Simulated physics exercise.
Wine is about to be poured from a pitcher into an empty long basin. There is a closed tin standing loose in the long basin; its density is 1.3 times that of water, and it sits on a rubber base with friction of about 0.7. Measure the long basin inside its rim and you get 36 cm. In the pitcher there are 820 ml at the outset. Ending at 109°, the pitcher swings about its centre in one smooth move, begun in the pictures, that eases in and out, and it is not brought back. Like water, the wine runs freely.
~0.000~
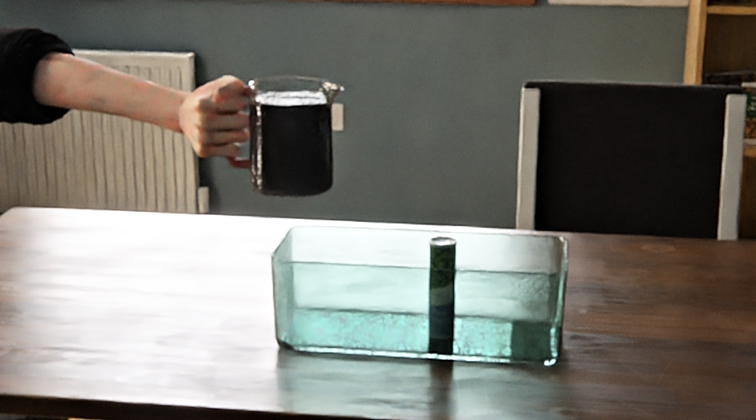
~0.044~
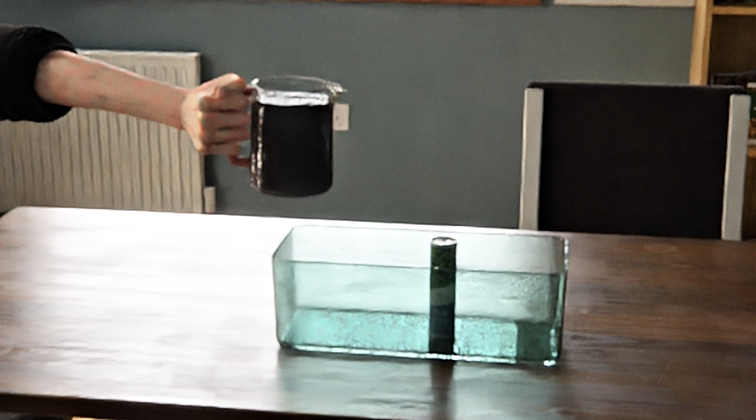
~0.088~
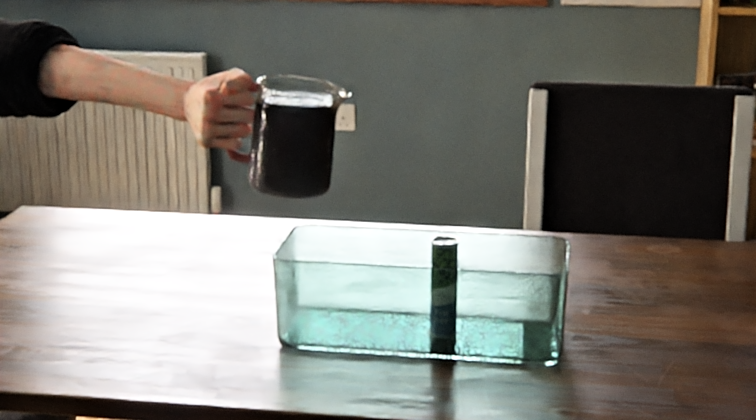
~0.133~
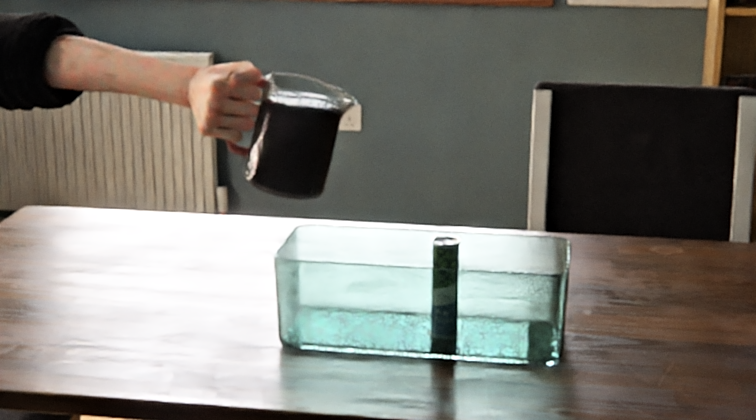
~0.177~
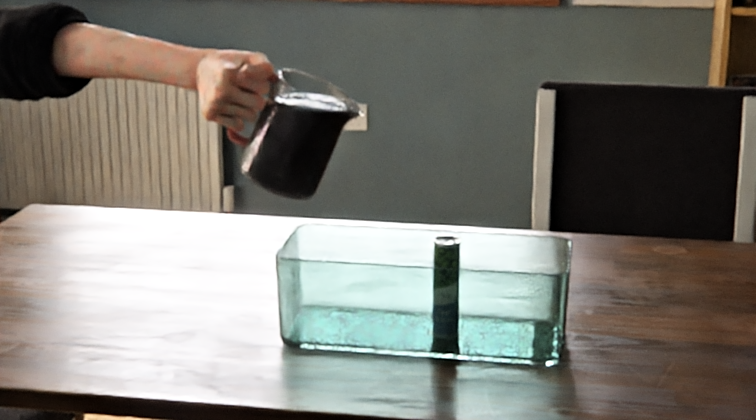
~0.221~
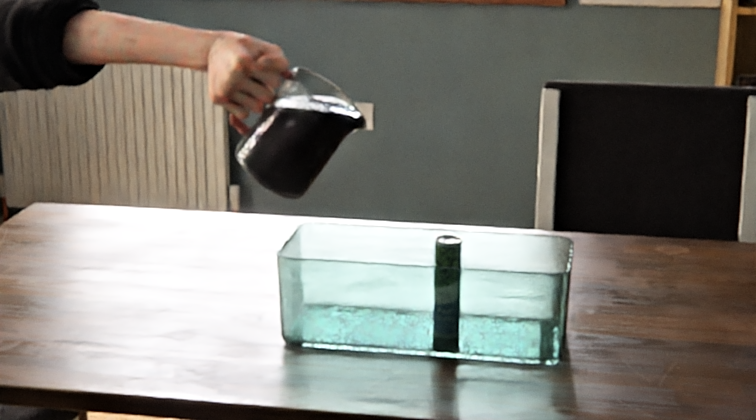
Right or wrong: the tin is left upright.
Right.
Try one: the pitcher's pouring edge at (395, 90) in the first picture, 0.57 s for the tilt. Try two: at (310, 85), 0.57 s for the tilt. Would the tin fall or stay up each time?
Trial 1 - tin tips; trial 2 - tin stays standing.
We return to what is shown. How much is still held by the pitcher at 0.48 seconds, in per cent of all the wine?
Portion remaining: Approx. 60 per cent.
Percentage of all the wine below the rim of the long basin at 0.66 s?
The fraction sits near 64 in a hundred.
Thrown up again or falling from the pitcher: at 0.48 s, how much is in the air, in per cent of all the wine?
Roughly 24 percent.
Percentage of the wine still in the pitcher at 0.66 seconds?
Share remaining: Approx. 18 %.
After 0.48 s the tilt is 102° and 60 per cent is still to pour; the tin stands where it began.
After 0.66 s the tilt is 109° and 18 per cent is still to pour; the tin stands where it began.
After 0.86 s the tilt is 109° and 3 per cent is still to pour; the tin stands where it began.
After 1.07 s the tilt is 109° and 0 per cent is still to pour; the tin stands where it began.
In the end the tin stands where it began.
